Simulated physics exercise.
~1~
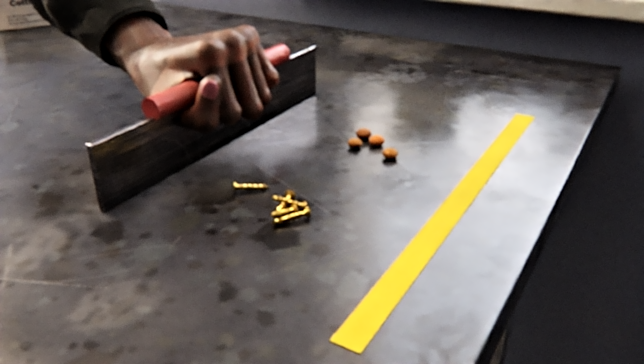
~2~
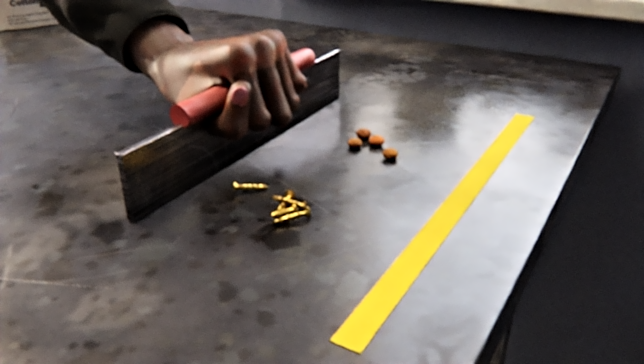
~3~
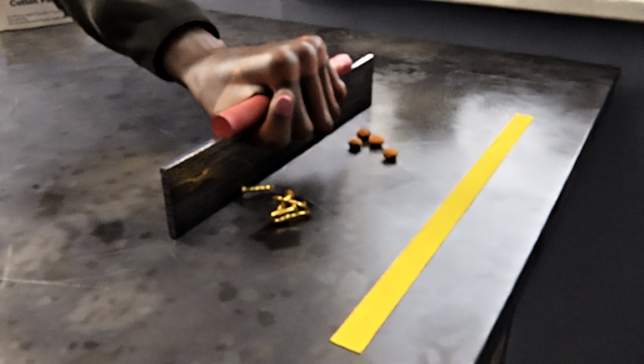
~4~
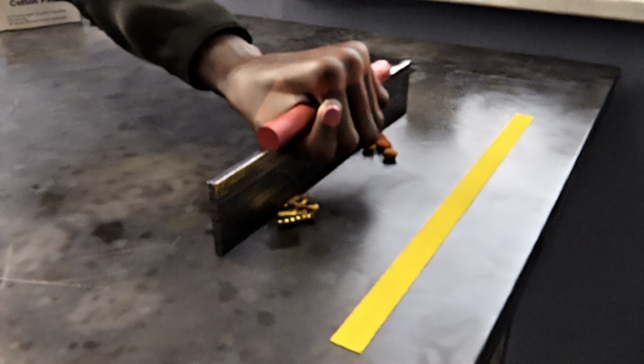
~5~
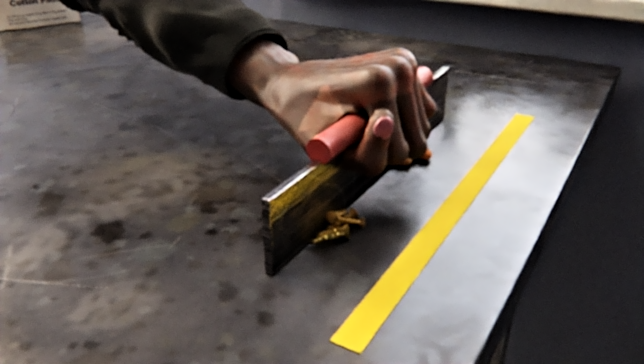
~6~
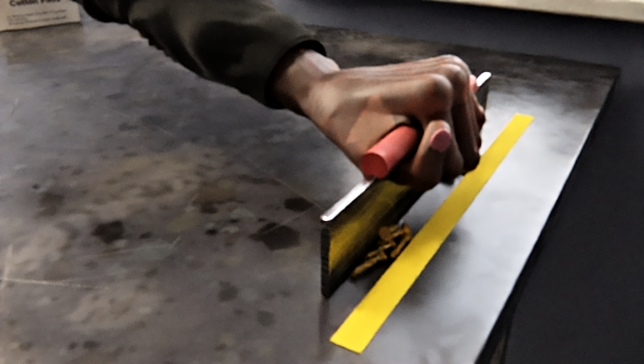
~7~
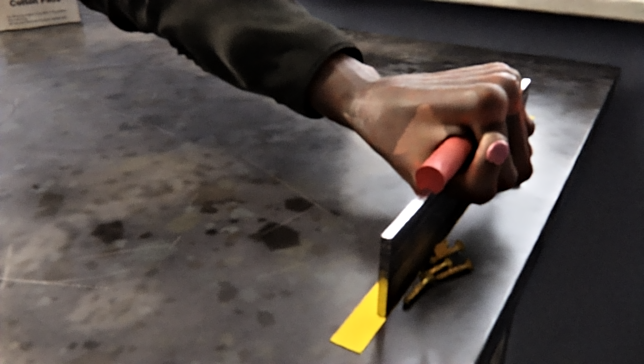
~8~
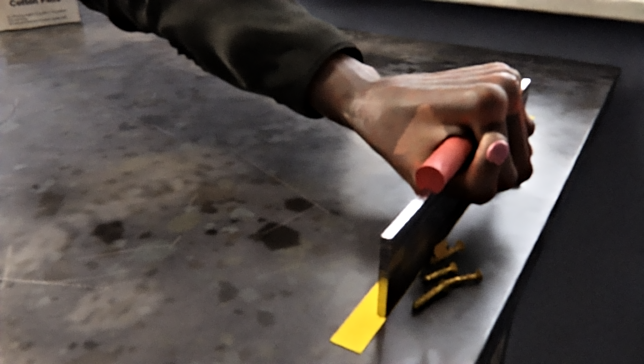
A dark-skinned hand in a dark sleeve grips the red handle of a wide metal scraper on a stained dark grey tabletop, seen from above at an angle. Ahead of the blade lie a small pile of brass-coloured pieces and a few orange-brown bits farther back, with a yellow tape strip beyond them near the right edge. The scraper slides right, reaching the brass pieces and then the orange bits, which become hidden behind the hand. It pushes on to the tape and stops over it. The brass pieces shift slightly and remain on the table, short of the edge.
